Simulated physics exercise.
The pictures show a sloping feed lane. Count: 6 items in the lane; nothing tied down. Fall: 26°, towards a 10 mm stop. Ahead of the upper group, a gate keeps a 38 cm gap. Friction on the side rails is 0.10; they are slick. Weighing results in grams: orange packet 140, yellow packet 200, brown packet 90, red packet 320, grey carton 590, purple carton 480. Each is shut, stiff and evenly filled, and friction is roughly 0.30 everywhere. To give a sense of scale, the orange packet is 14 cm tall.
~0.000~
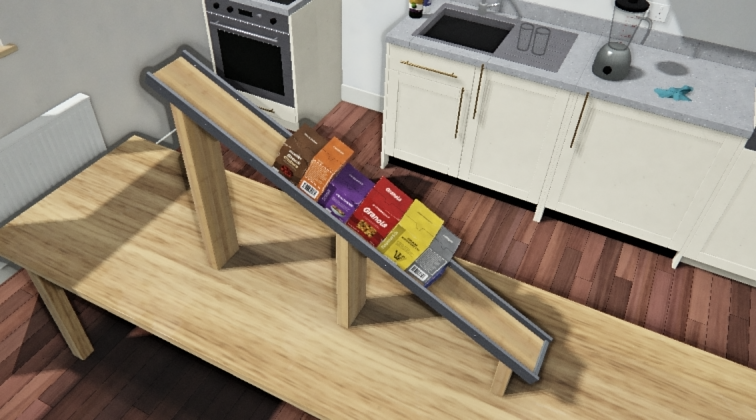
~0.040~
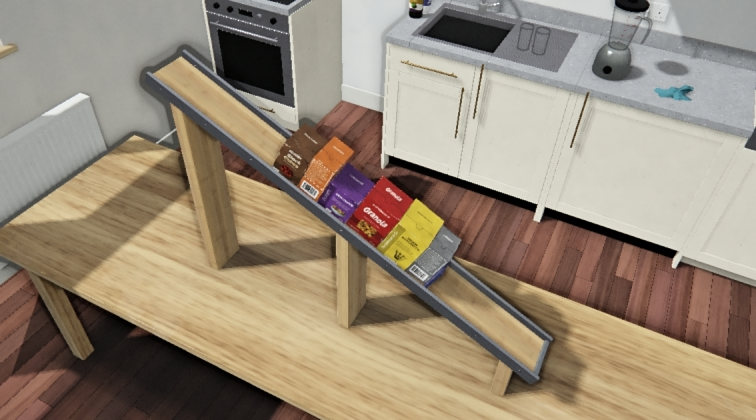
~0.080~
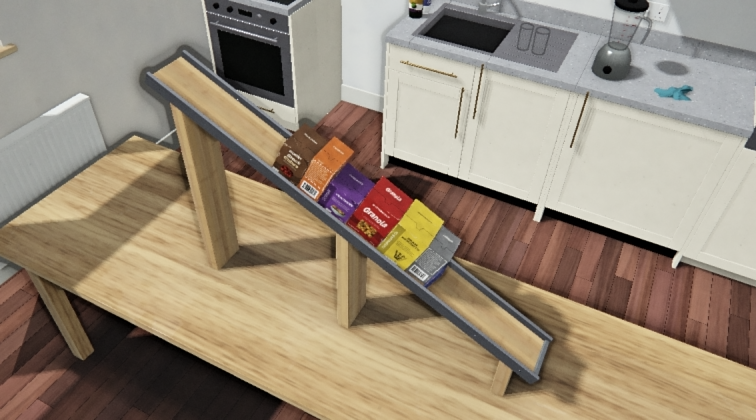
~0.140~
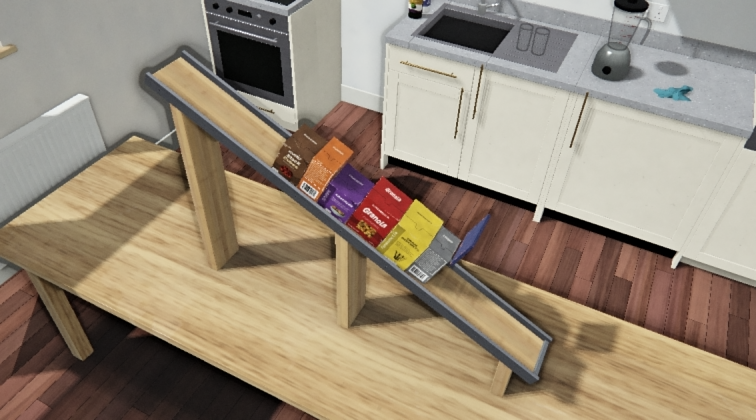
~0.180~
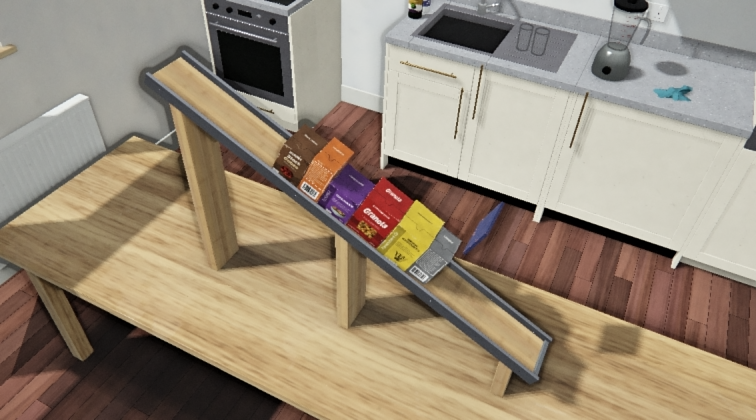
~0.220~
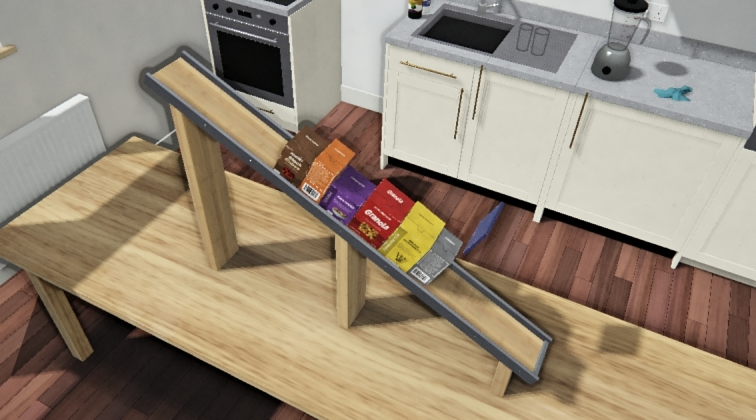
Colourful packets resting in a row on a sloping wooden ramp, barely moving as a blue flap swings out beside the grey one.
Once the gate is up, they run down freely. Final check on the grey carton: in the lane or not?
The grey carton is not in the lane.
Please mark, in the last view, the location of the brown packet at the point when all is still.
Roughly at (431, 257) in the last picture.
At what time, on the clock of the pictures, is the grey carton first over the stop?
Time: Approximately 0.9 s.
By 0.52 s, leader 25 cm from the stop; grey carton near (472, 286).
By 0.72 s, leader 8 cm from the stop; grey carton near (522, 325).
By 0.92 s, grey carton now over the stop.
When it is over (1.9 s), over the stop, grey carton; the other 5 in the lane. In the last view, grey carton near (605, 415).
